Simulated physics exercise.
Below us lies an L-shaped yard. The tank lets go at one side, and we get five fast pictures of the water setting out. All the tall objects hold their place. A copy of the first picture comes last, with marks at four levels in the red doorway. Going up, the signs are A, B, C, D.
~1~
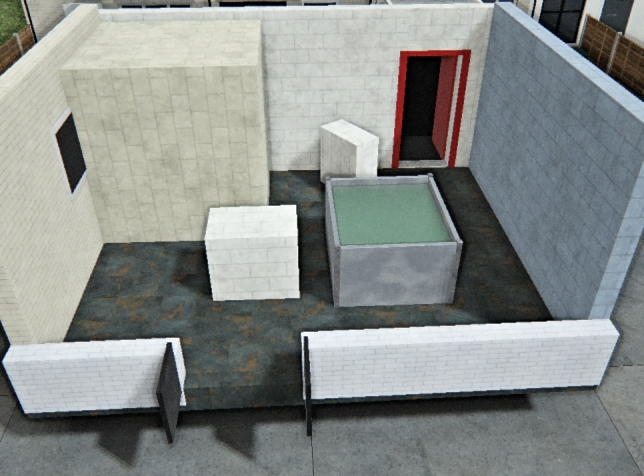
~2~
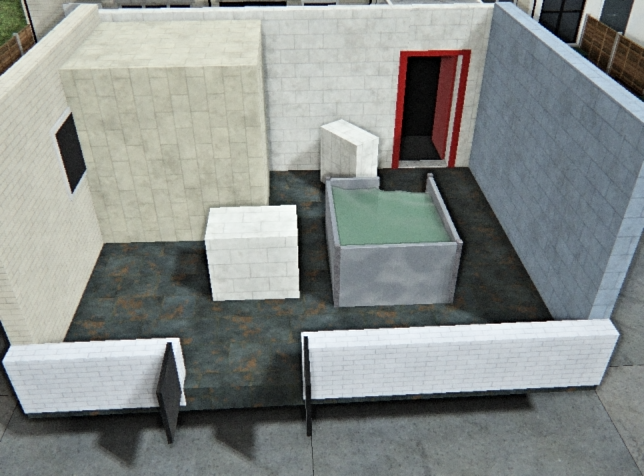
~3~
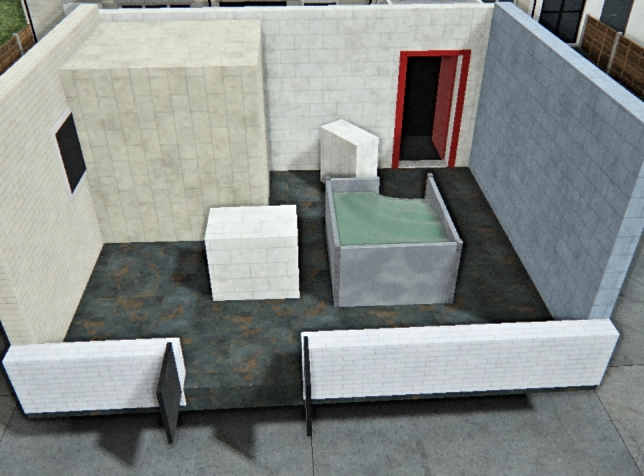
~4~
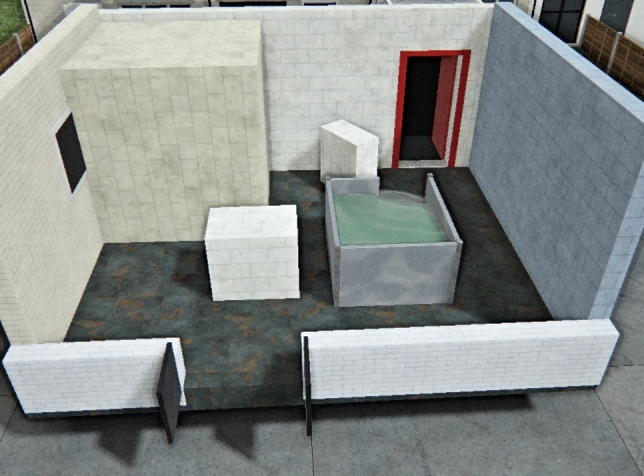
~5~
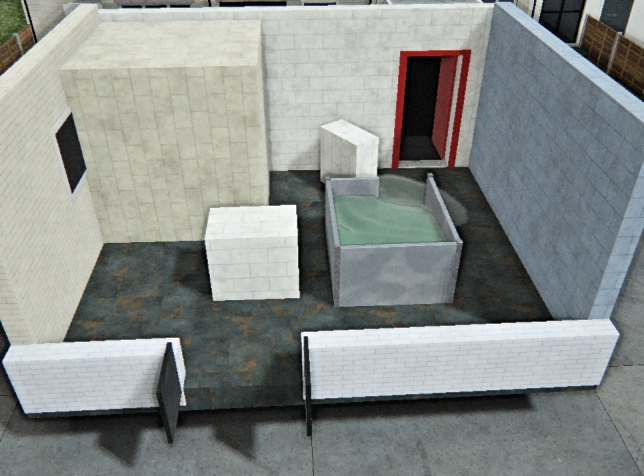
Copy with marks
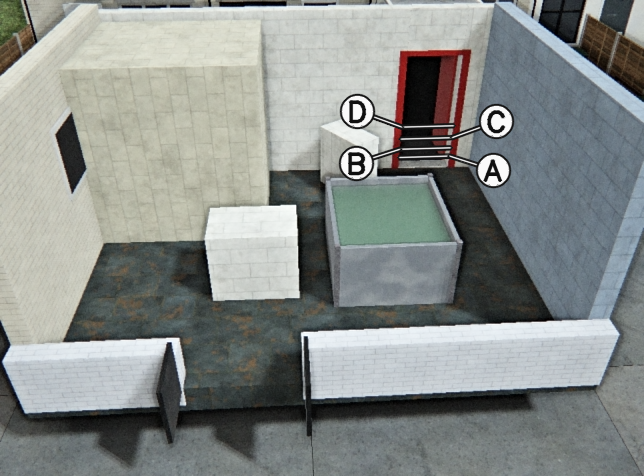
In a walled yard, green water drains from a gray tank through its opened back side.
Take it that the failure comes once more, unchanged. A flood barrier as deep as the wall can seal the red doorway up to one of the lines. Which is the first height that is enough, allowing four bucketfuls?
Height B just does it.
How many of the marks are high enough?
Three of them.
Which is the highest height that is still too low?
A it is.
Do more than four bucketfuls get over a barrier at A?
Yes, it does.
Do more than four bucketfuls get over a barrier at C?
No, not at all.
On the marked copy, A at (424, 156); B at (425, 148); C at (426, 138); D at (427, 126); from the bottom up A, B, C, D.
For height A, some 15 bucketfuls get in.
For height B, a bucket or two gets in.
For height C, nothing gets over.
For height D, nothing gets over.
